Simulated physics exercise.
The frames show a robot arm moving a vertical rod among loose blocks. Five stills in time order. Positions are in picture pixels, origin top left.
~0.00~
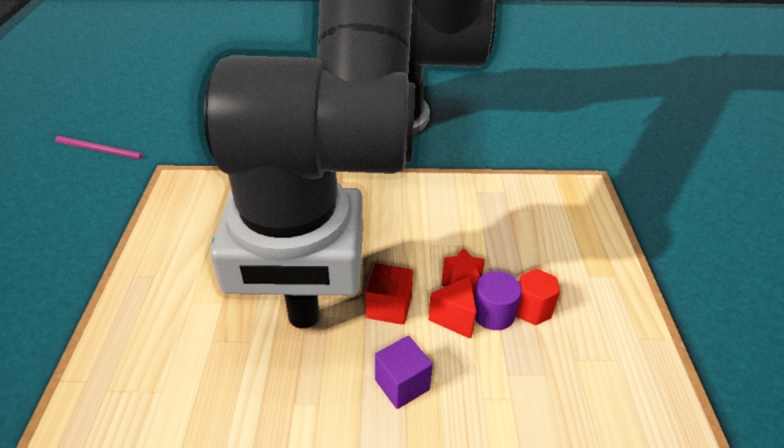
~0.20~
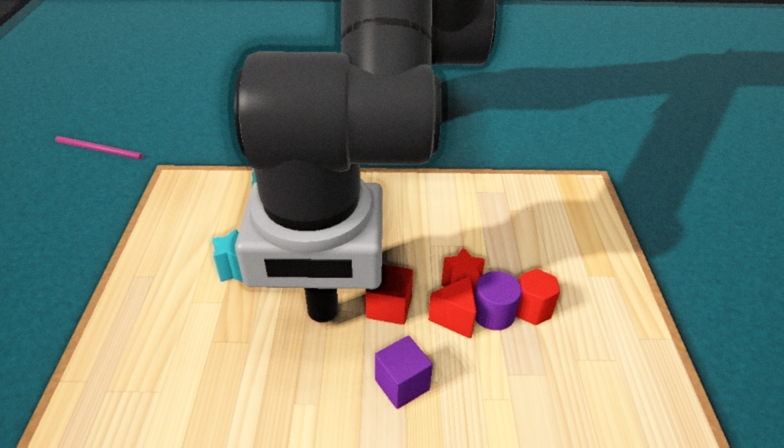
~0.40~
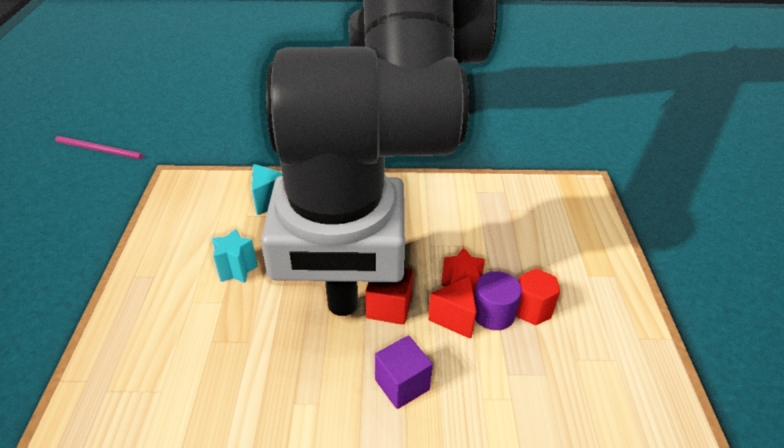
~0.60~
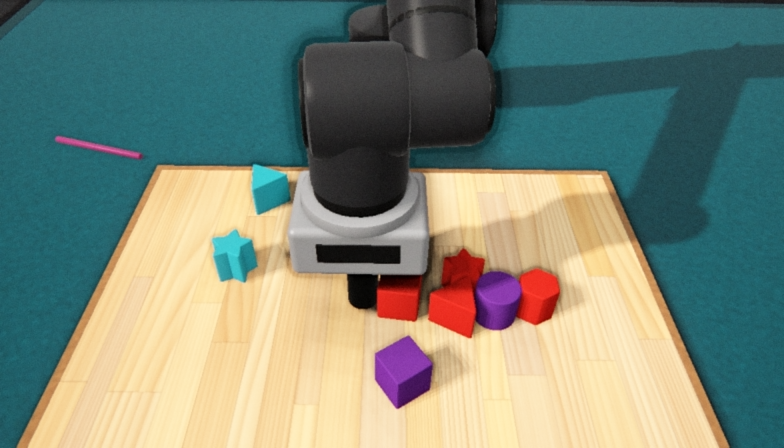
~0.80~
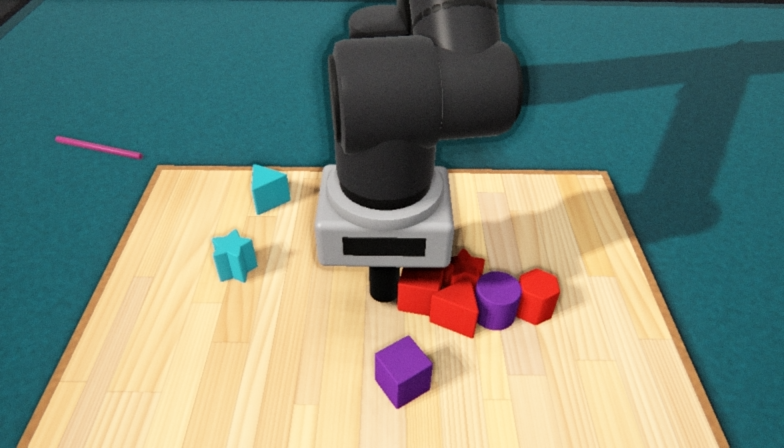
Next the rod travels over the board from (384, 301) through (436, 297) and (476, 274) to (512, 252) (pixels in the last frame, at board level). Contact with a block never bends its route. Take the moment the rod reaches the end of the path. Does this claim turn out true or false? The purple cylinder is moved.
This is false.
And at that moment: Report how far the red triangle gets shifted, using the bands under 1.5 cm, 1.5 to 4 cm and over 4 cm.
Distance: Less than 1.5 cm.
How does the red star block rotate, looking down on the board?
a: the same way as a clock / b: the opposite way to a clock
The correct letter is a.
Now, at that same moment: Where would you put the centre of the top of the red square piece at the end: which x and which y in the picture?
The point I'd pick in the picture is (551, 224).
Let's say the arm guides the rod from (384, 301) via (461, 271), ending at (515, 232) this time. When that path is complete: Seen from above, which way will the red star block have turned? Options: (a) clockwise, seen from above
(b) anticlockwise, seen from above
The answer is a.
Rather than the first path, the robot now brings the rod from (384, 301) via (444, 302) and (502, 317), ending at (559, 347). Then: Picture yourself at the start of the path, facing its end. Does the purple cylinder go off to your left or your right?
It's set to shift right.
What follows on the original path. One third of the way, rod at (438, 288); red square piece at (471, 260), turned 35° anticlockwise; red triangle at (464, 296); red star block at (500, 245).
Two thirds of the way, rod at (477, 265); red square piece at (512, 240), turned 25° anticlockwise; red triangle at (464, 296); red star block at (543, 231).
At the end, rod at (514, 243); red square piece at (551, 224); red triangle at (464, 296); red star block at (586, 223), turned 25° clockwise; purple cylinder in place.
